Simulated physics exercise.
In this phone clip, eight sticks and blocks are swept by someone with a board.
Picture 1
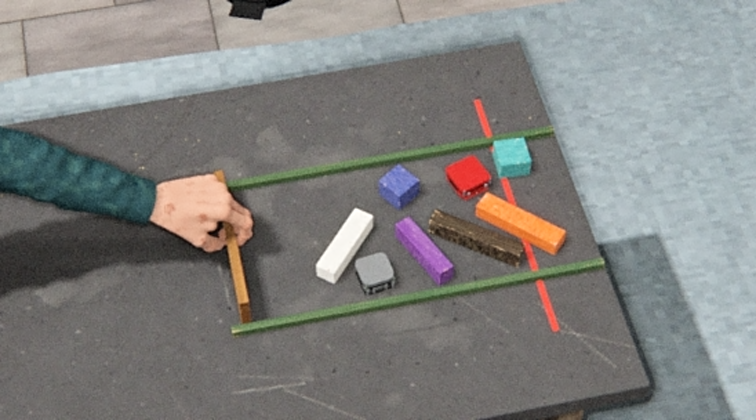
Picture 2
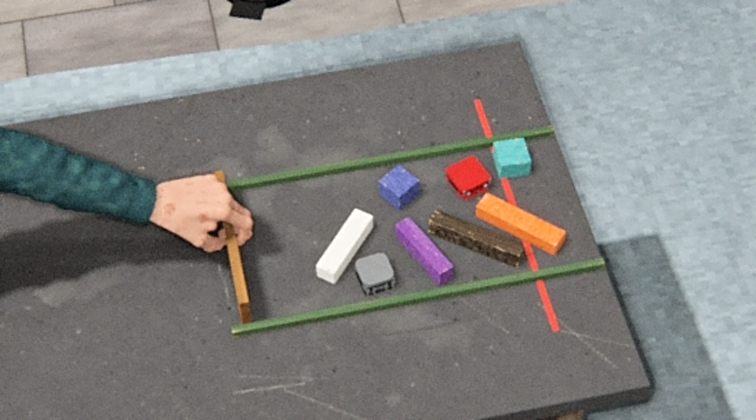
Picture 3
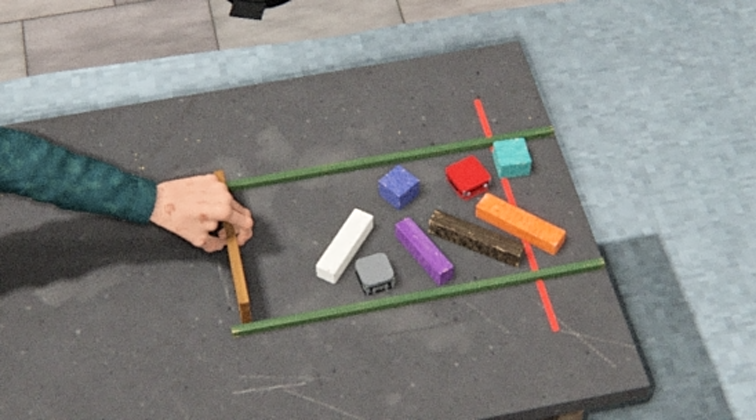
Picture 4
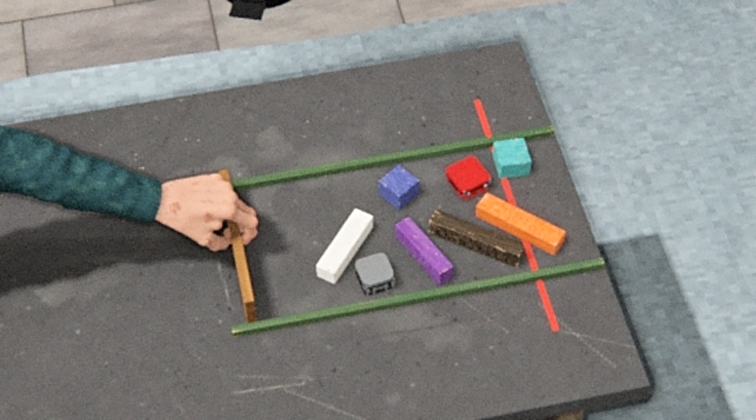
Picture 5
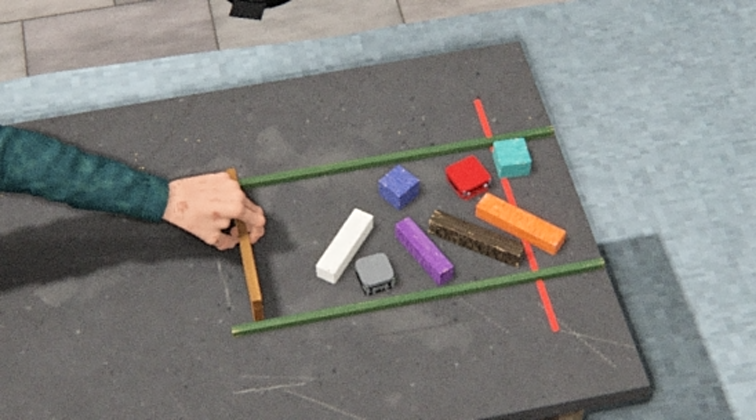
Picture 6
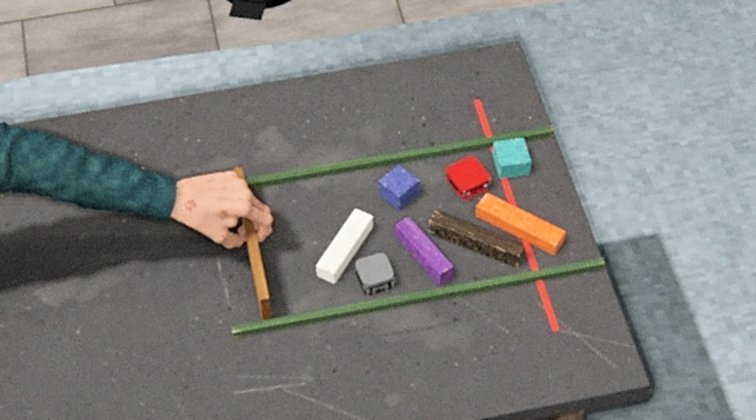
In this clip, a hand in a dark green sleeve holds a wooden board upright on a dark tabletop, then slides it slightly right between two green strips, while the colourful blocks and bars near the red tape stay still.
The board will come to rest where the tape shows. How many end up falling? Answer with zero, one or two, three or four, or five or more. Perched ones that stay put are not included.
I would say one or two fall.
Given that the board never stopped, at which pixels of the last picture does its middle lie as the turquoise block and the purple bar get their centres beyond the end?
Approx. (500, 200) / approx. (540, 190) for the other.
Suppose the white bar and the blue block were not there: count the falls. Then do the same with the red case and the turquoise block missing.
Well, the first time you'd get 0, and the next time 0.
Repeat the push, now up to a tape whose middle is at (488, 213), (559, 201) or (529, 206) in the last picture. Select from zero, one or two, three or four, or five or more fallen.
Counts as listed: Zero / five or over / one or two.
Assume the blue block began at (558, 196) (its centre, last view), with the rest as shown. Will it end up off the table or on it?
In the end it falls away.
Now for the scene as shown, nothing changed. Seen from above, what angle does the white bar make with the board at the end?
Near 0 degrees.
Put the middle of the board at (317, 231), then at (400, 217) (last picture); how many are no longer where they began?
Counting first: 1, next 5.
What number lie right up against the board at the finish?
The count is 3.
A little later, none off yet; turquoise block at rest near (512, 158); orange bar at rest near (520, 224); red case at rest near (468, 179).
When it is over, the number that fall off is one or two; down, orange bar and turquoise block.
